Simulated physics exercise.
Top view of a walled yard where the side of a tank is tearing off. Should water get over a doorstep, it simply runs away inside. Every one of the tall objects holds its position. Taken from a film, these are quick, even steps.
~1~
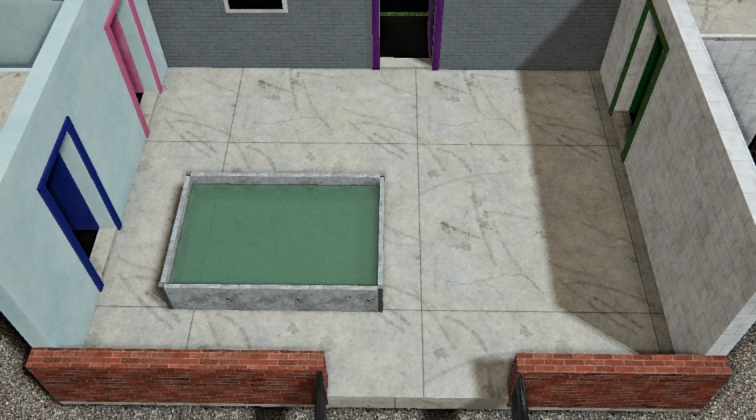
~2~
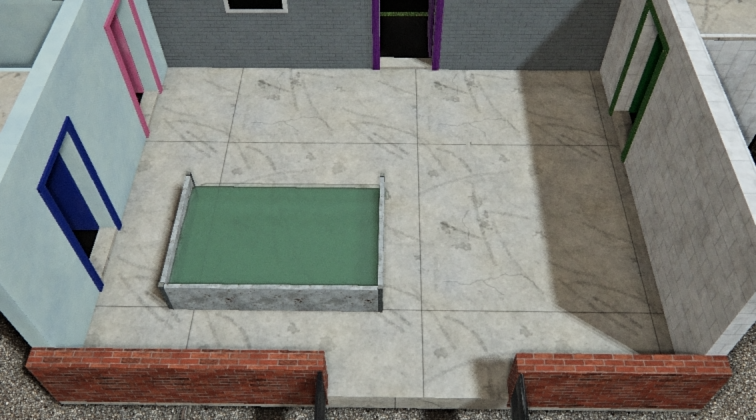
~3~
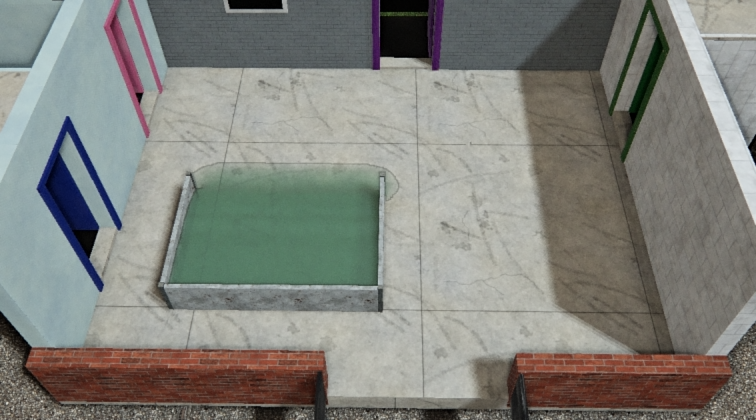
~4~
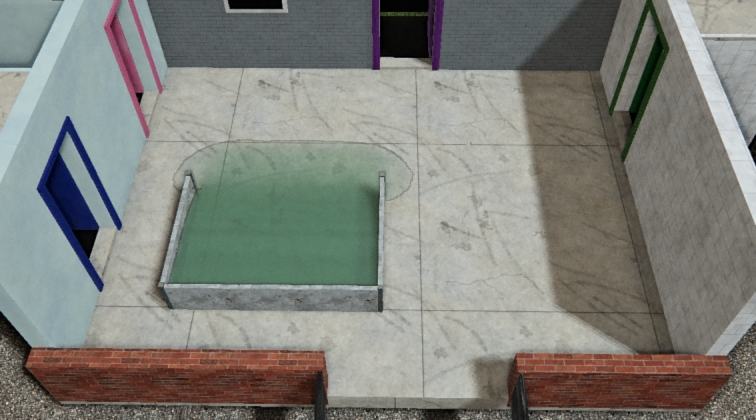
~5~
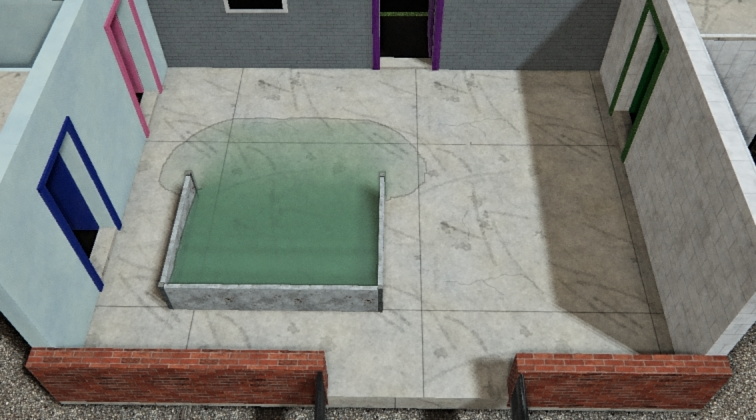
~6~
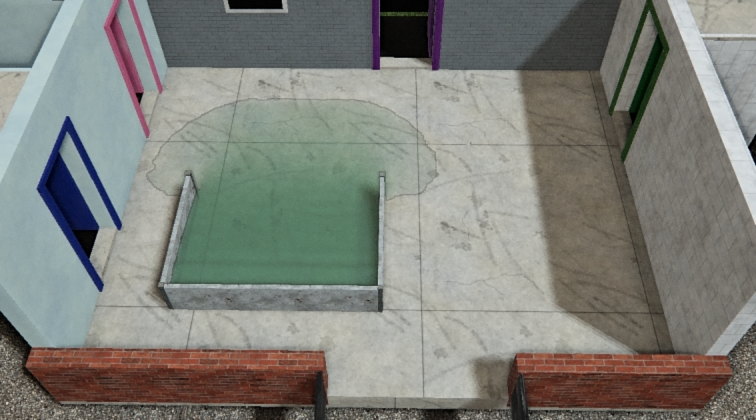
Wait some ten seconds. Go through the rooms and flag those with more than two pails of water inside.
Purple door - flagged, green door - not flagged, blue door - not flagged, pink door - flagged.
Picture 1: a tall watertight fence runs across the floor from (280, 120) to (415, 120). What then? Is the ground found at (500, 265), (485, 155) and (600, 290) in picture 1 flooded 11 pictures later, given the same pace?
Log, spots one to three: Spared; swamped; spared.
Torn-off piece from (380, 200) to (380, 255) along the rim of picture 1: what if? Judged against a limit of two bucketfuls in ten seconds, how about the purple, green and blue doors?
Briefly, the purple one remains below the line, the green one remains below the line, and the blue one remains below the line.
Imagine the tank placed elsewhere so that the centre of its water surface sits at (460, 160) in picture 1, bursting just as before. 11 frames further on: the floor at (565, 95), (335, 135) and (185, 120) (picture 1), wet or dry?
Check in sequence: Soaked through, still parched, still parched.
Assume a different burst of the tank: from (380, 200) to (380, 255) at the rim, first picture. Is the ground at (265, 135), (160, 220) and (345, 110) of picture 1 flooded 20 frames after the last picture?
Sequence: Spared / spared / spared.
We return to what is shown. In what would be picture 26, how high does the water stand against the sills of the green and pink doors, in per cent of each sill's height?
Estimate, in order: 0 and 220 percent.
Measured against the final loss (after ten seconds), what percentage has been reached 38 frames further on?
Something close to 85 percent by that point.
A moment on, water covers 35 % of the floor; the purple door wet at the sill, nothing in, the green door not reached, the blue door not reached, the pink door wet at the sill, nothing in.
Next, water covers 35 % of the floor; the purple door over two buckets in, the green door not reached, the blue door not reached, the pink door wet at the sill, nothing in.
Then, water covers 40 % of the floor; the purple door far over two buckets in, the green door not reached, the blue door not reached, the pink door over two buckets in.
Later, water covers 70 % of the floor; the purple door far over two buckets in, the green door under two buckets in, the blue door wet at the sill, nothing in, the pink door over two buckets in.
In the end, water covers 95 % of the floor; the purple door far over two buckets in, the green door under two buckets in, the blue door wet at the sill, nothing in, the pink door over two buckets in.
